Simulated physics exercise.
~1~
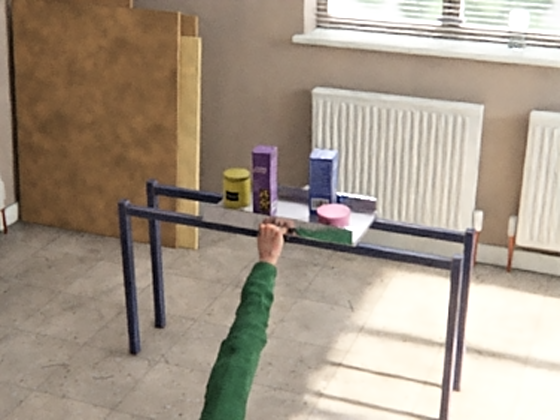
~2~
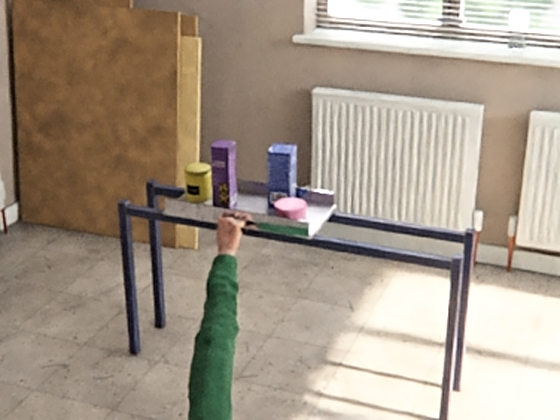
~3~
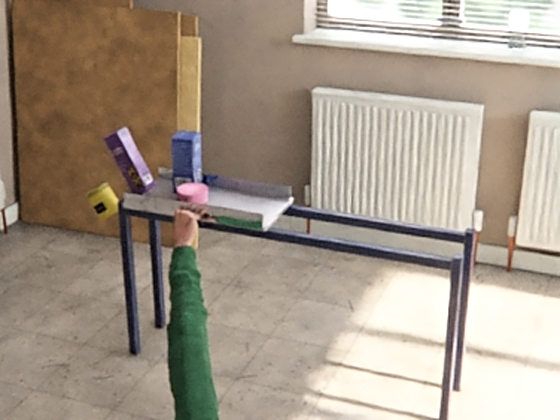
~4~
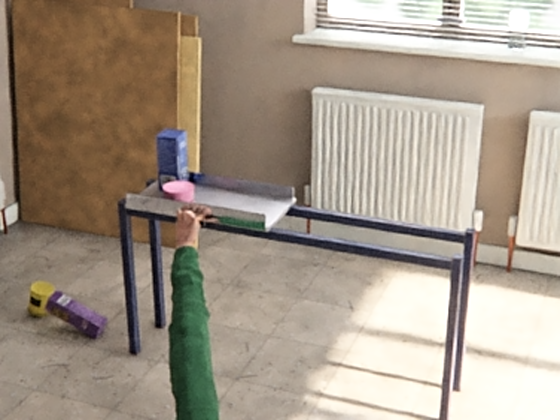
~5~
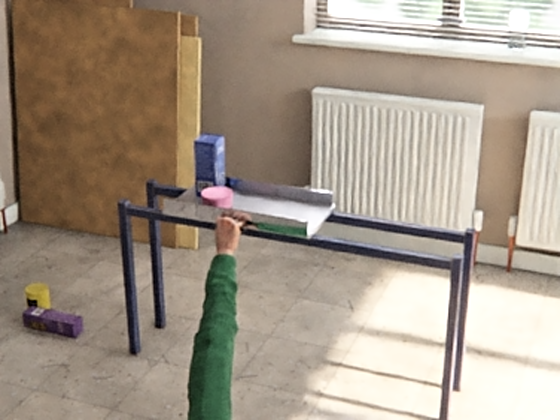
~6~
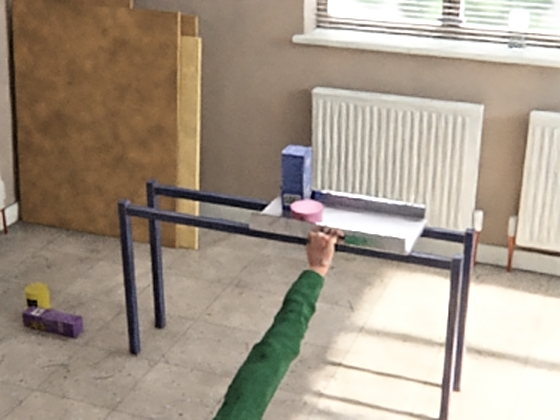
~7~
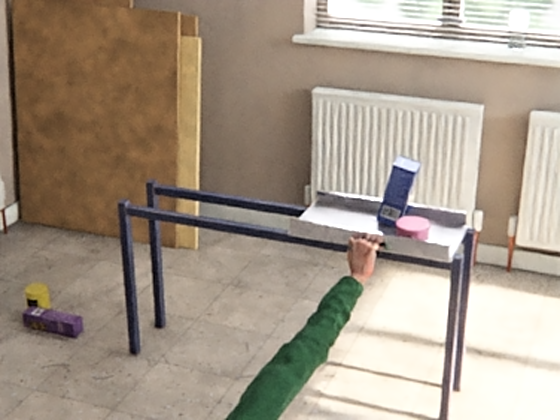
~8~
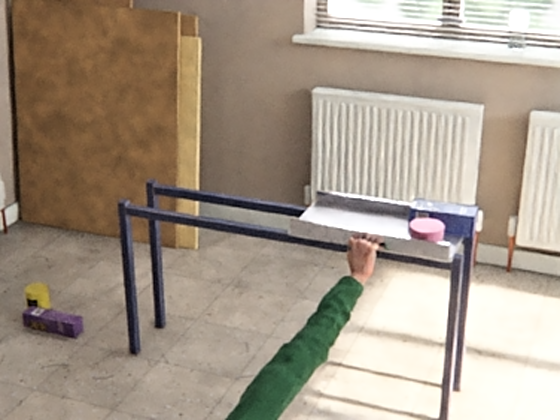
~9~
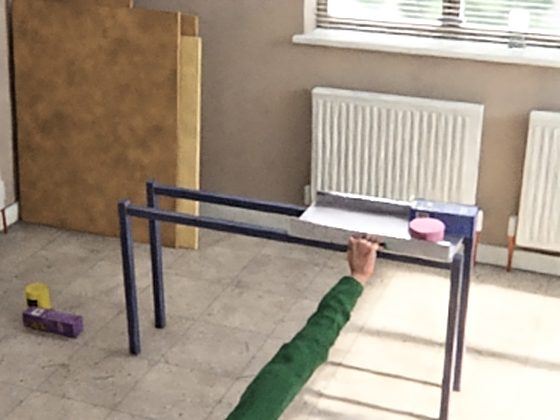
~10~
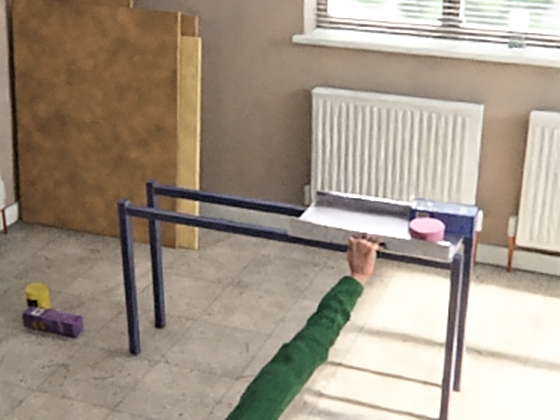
A hand in a green sleeve grips the near edge of a pale sliding tray on a dark blue frame, seen from slightly above in a tiled room with radiators and leaning boards. On the tray stand a yellow jar, a purple carton, a blue carton and a pink tub. The hand moves the tray left to the frame's end, and the jar and purple carton tip off onto the floor. It then pushes the tray right to the other end, where the blue carton topples. The blue carton ends on its side beside the upright pink tub.
